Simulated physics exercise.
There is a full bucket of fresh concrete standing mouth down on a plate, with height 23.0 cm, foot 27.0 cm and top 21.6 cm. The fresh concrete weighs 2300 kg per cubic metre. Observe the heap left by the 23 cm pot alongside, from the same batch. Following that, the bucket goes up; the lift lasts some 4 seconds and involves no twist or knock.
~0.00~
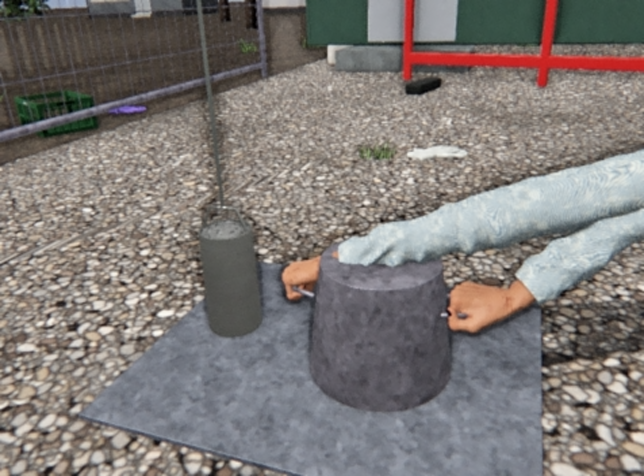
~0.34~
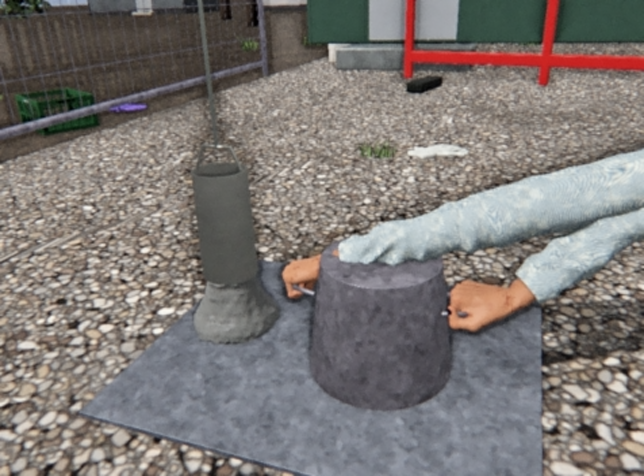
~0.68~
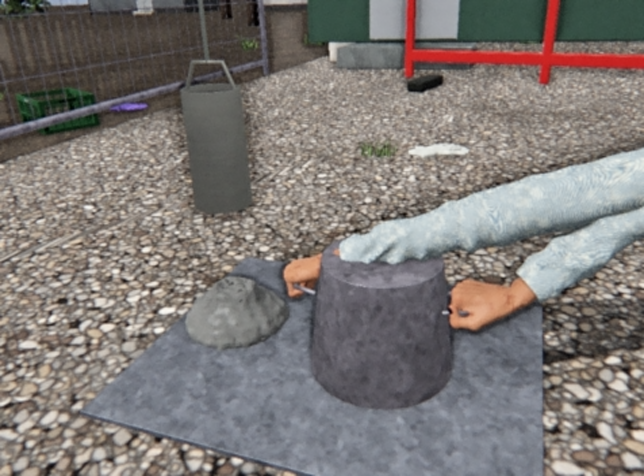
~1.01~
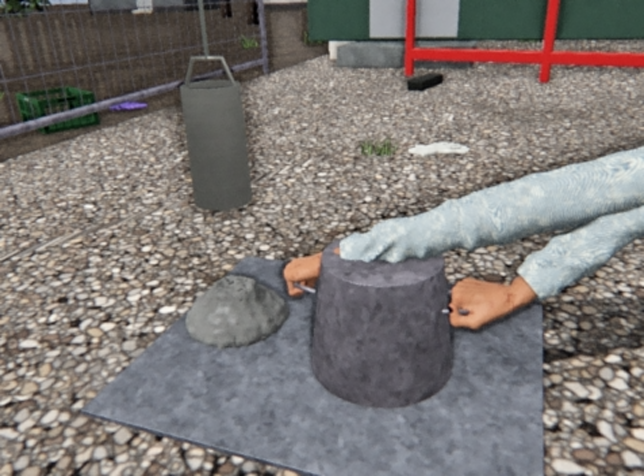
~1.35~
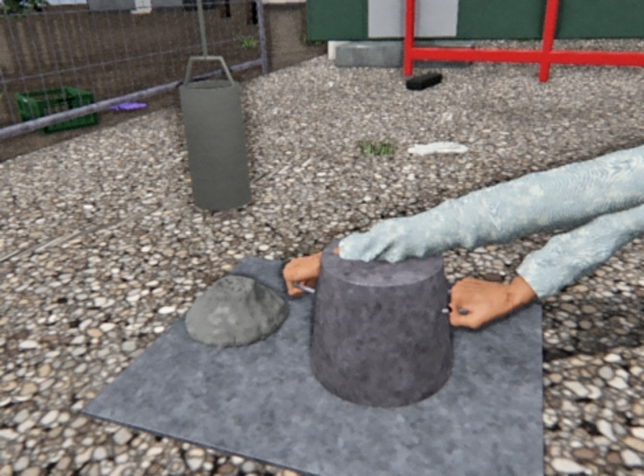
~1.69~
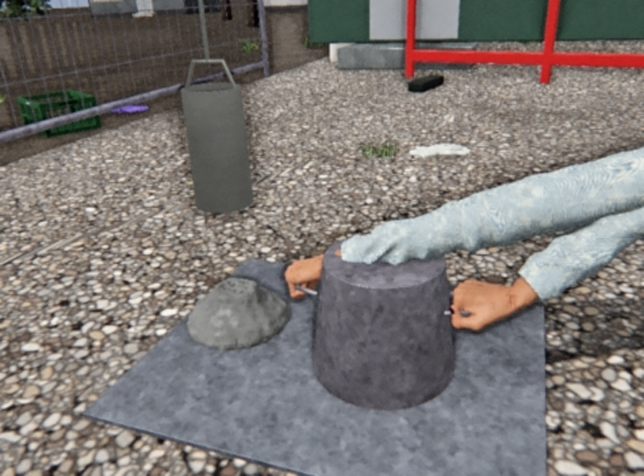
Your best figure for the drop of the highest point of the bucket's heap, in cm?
It should come to close to 12 cm.
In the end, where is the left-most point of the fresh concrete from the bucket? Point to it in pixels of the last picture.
I'd point to somewhere near (266, 374).
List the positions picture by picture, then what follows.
The first picture shows middle of the pot's mouth at (225, 230), still down; middle of the bucket's top at (380, 261), not yet moved.
The second picture shows middle of the pot's mouth at (219, 171), raised 13 cm; middle of the bucket's top at (381, 260), not yet moved.
The third picture shows middle of the pot's mouth at (211, 90), raised 29 cm; the pot's heap 9.0 cm high and 23 cm wide, top at (234, 288); middle of the bucket's top at (382, 259), not yet moved.
The fourth picture shows middle of the pot's mouth at (210, 86), raised 29 cm; the pot's heap 8.9 cm high and 23 cm wide, top at (234, 287); middle of the bucket's top at (382, 258), not yet moved.
The fifth picture shows middle of the pot's mouth at (209, 86), raised 29 cm; the pot's heap 8.9 cm high and 23 cm wide, top at (233, 287); middle of the bucket's top at (381, 257), not yet moved.
The sixth picture shows middle of the pot's mouth at (211, 89), raised 29 cm; the pot's heap 8.9 cm high and 23 cm wide, top at (235, 289); middle of the bucket's top at (383, 259), not yet moved.
After 2.7 s, the bucket is up 5.5 cm; the fresh concrete has come down 5.3 cm to 18 cm and is 38 cm wide.
After 3.7 s, the bucket is up 14 cm; the fresh concrete has come down 12 cm to 11 cm and is 46 cm wide.
After 4.7 s, the bucket is up 23 cm; the fresh concrete has come down 12 cm to 11 cm and is 47 cm wide.
After 5.9 s, the bucket is clear; the fresh concrete has come down 12 cm to 11 cm and is 47 cm wide.
After 6.3 s, at rest, the bucket is clear; the fresh concrete has come down 12 cm to 11 cm and is 47 cm wide.
